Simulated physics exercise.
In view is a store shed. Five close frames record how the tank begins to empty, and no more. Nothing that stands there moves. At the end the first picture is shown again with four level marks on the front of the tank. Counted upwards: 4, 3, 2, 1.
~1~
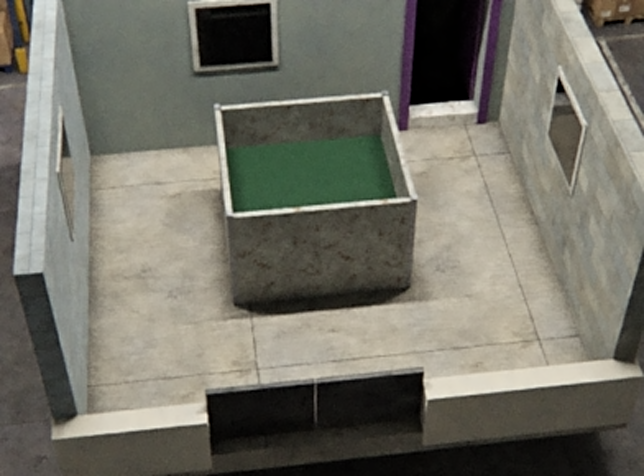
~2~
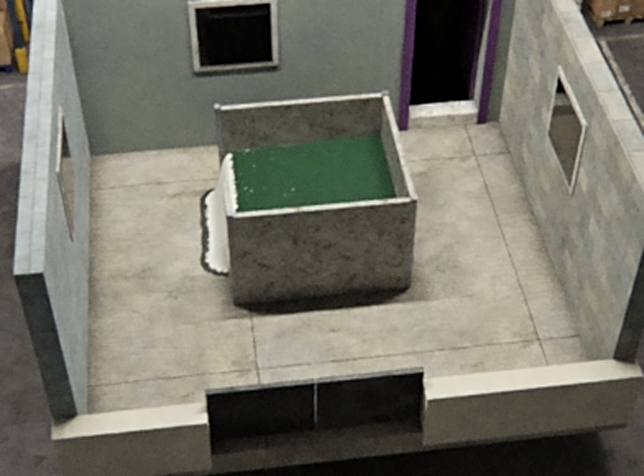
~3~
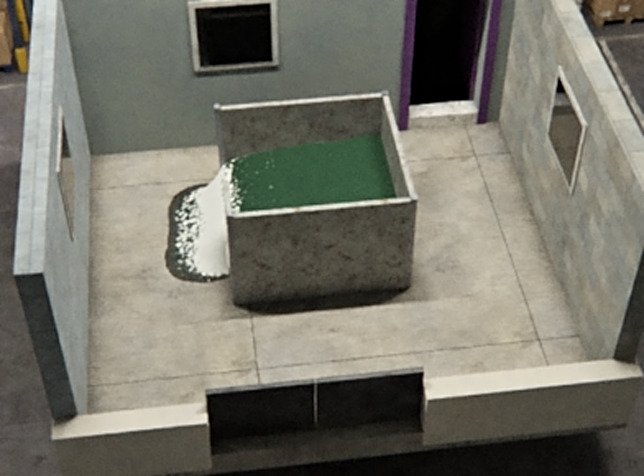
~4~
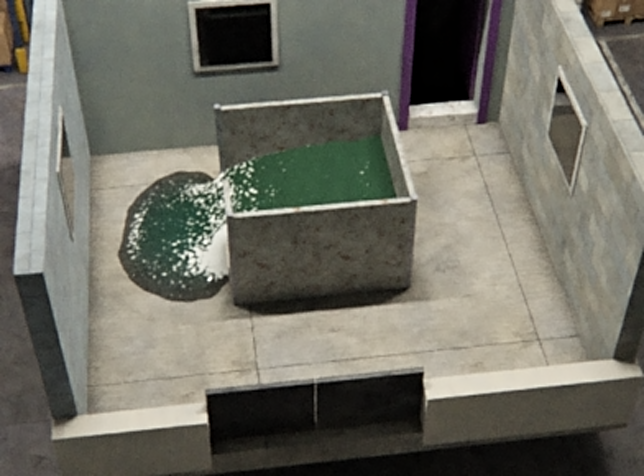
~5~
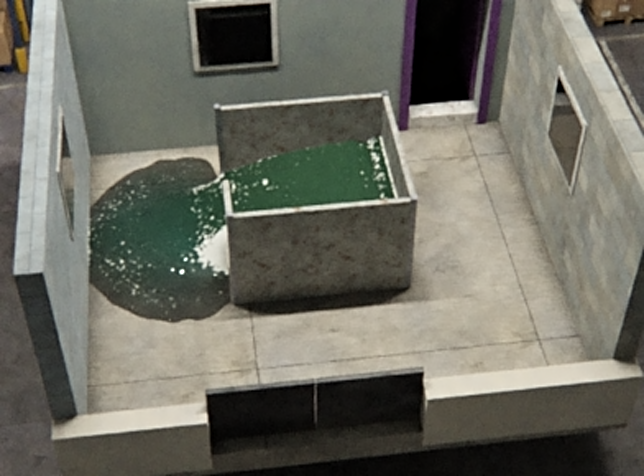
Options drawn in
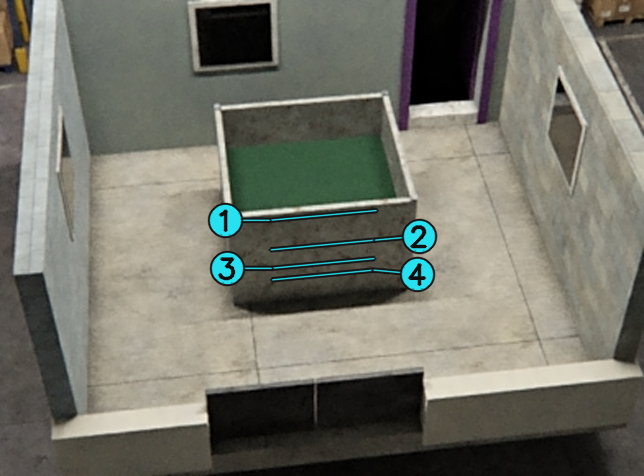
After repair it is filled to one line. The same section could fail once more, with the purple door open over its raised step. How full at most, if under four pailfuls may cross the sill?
The answer is line 2.
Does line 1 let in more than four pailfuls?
Yes, it does.
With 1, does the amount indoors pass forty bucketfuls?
No.
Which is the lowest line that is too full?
That is line 1.
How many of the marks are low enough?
Three.
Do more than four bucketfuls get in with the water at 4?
No, not at all.
In cyan, 1 at (323, 215); 2 at (323, 244); 3 at (323, 263); 4 at (323, 274); from the bottom up 4, 3, 2, 1.
If 1 is chosen, about 14 bucketfuls get in.
If 2 is chosen, a bucket or two gets in.
If 3 is chosen, nothing gets over.
If 4 is chosen, nothing gets over.
